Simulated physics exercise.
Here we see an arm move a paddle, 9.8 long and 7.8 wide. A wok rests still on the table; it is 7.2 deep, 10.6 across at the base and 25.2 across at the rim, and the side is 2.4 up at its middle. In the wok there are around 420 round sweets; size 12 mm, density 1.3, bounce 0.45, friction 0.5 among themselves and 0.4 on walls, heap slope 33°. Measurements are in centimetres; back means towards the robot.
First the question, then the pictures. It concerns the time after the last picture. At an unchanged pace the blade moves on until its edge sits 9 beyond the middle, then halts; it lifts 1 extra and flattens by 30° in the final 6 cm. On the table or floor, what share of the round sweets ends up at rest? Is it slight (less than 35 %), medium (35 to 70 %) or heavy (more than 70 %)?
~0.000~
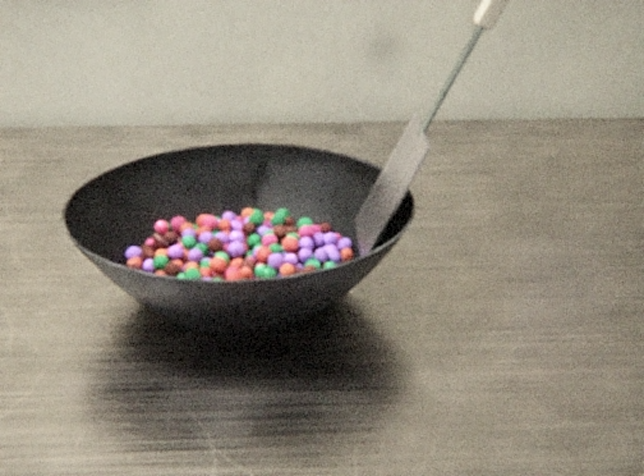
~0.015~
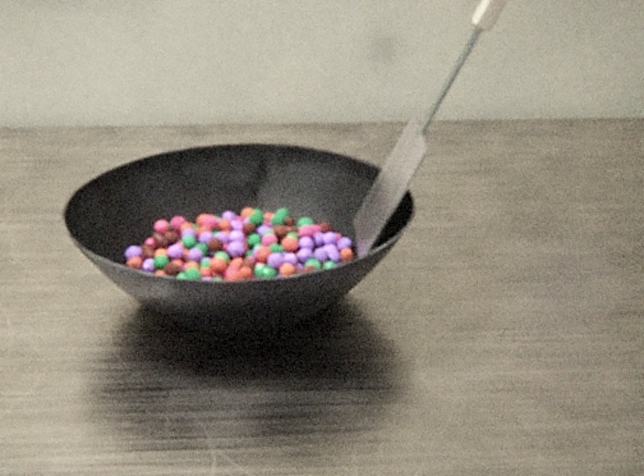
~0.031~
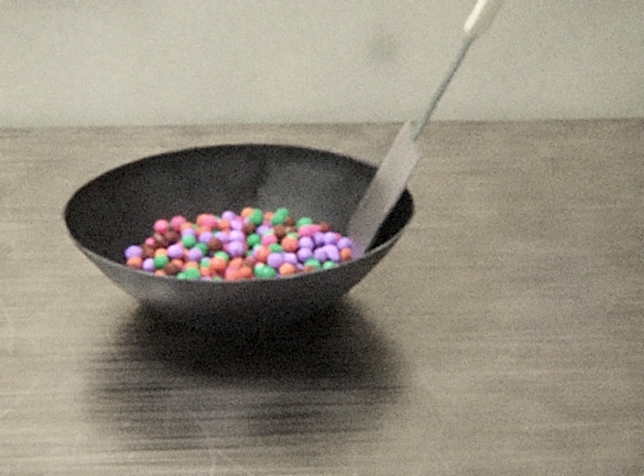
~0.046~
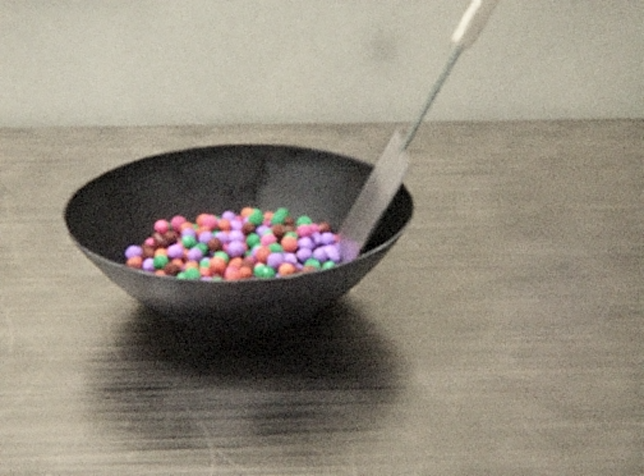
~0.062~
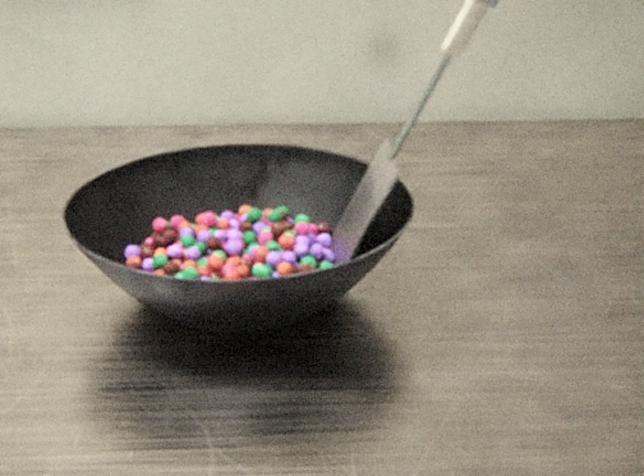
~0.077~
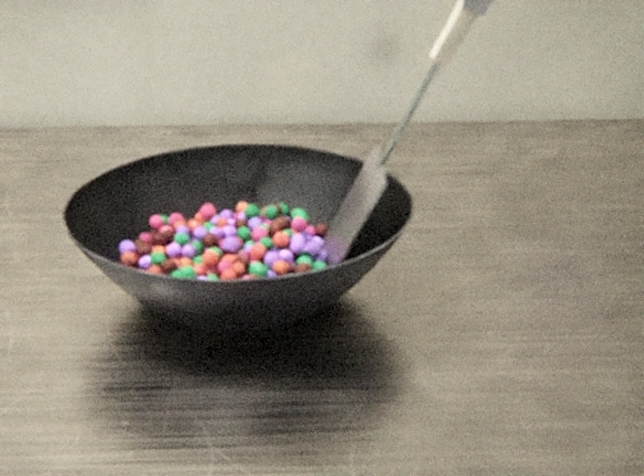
Slight.
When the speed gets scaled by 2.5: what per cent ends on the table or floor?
Some 55 per cent.
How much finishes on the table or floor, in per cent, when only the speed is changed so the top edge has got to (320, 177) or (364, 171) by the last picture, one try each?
Roughly 50 and 35 percent.
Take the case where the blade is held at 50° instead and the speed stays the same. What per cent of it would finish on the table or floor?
15 %.
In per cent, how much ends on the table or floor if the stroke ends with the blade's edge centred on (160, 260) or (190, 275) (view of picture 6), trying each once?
Estimates, in order: 0 % and 0 %.
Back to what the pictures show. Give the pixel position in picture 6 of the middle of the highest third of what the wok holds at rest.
The centre sits at about (126, 224).
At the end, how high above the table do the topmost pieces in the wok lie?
It reaches around 9.0 cm.
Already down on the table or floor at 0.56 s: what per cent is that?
Around 15 %.
After 0.19 s, sloping 63°, highest piece 7 above the table; 417 in the wok.
After 0.30 s, sloping 52°, highest piece 8 above the table; 416 in the wok, 1 on the blade or in flight.
After 0.56 s, sloping 33°, highest piece 9 above the table; 344 in the wok, 62 on the table or floor, 11 on the blade or in flight.
After 1.61 s, sloping 33°, highest piece 9 above the table; 341 in the wok, 76 on the table or floor.
In the end, 341 in the wok, 76 on the table or floor. That is 18 % on the table or floor.
